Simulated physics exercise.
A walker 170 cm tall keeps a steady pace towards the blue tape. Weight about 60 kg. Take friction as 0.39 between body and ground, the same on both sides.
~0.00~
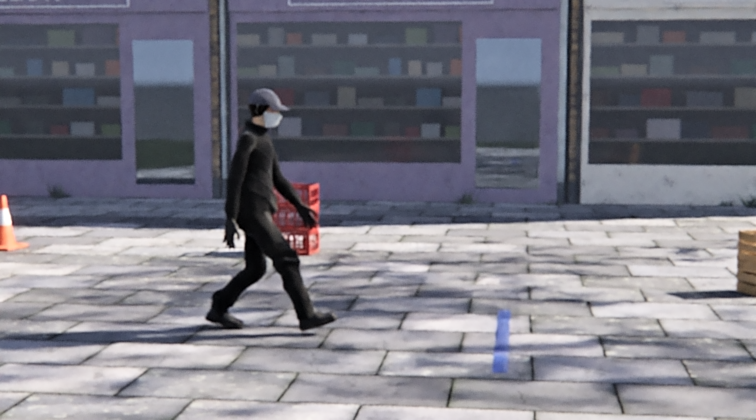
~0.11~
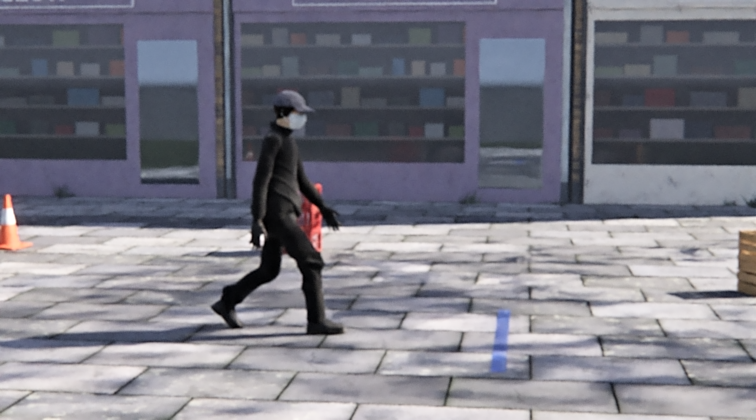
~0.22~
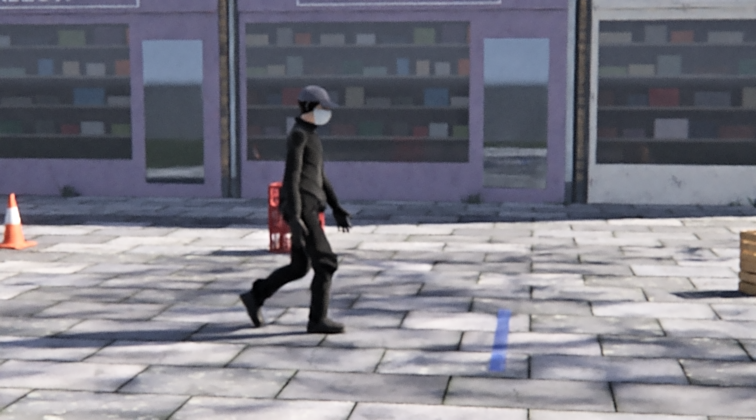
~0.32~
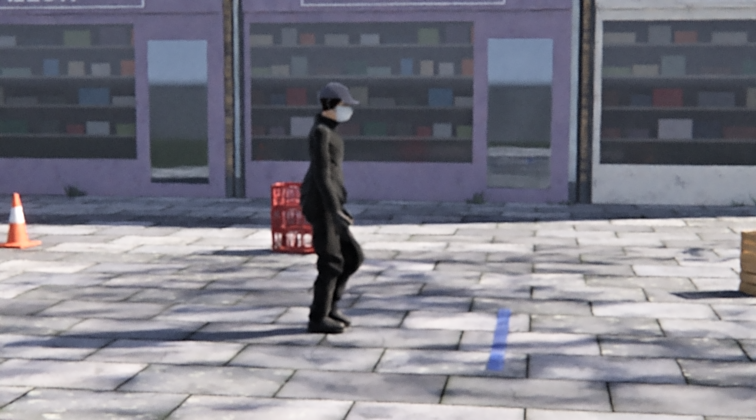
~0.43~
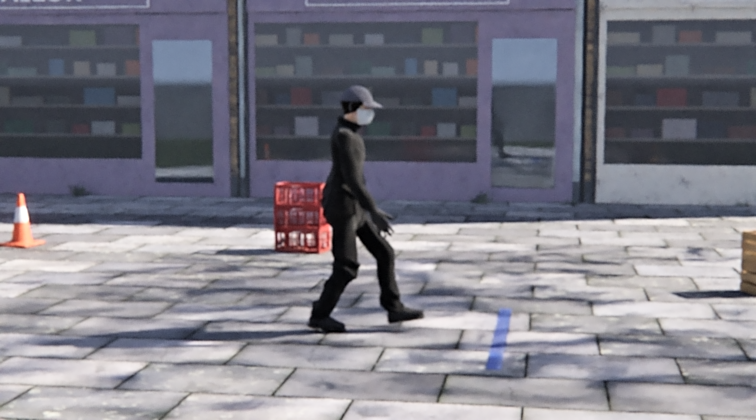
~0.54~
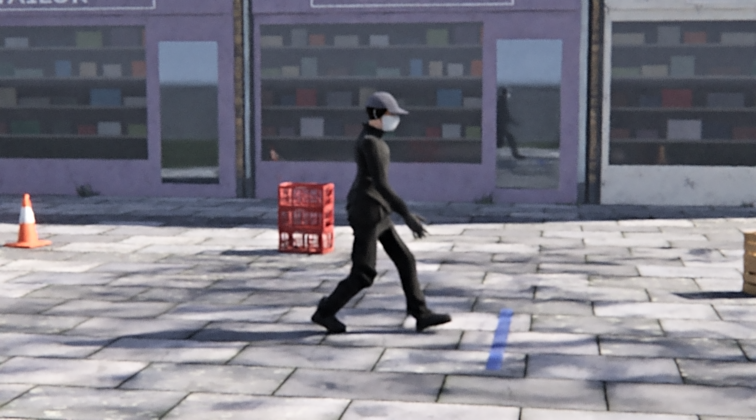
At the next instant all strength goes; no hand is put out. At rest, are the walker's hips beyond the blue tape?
This time the walker's hips cross the blue tape.
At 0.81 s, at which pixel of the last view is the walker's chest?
At about (434, 210).
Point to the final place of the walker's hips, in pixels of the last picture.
Around (528, 321).
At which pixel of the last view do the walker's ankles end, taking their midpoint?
Near (447, 329).
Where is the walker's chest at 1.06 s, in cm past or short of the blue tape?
Some 10 cm past it.
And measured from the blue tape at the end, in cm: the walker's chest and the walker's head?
Walker's chest 50 past, walker's head 80 past.
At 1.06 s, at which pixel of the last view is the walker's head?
At about (513, 231).
After 0.81 s the walker's hips are 49 cm short of the blue tape, near (430, 261) in the last picture's view.
After 1.06 s the walker's hips are 16 cm short of the blue tape, near (478, 294) in the last picture's view.
After 1.36 s the walker's hips are 9 cm past the blue tape, near (514, 317) in the last picture's view; the walker's head 72 cm past the blue tape.
When all is still (2.1 s), walker's hips cross the blue tape; walker's head crosses the blue tape; walker's chest crosses the blue tape.
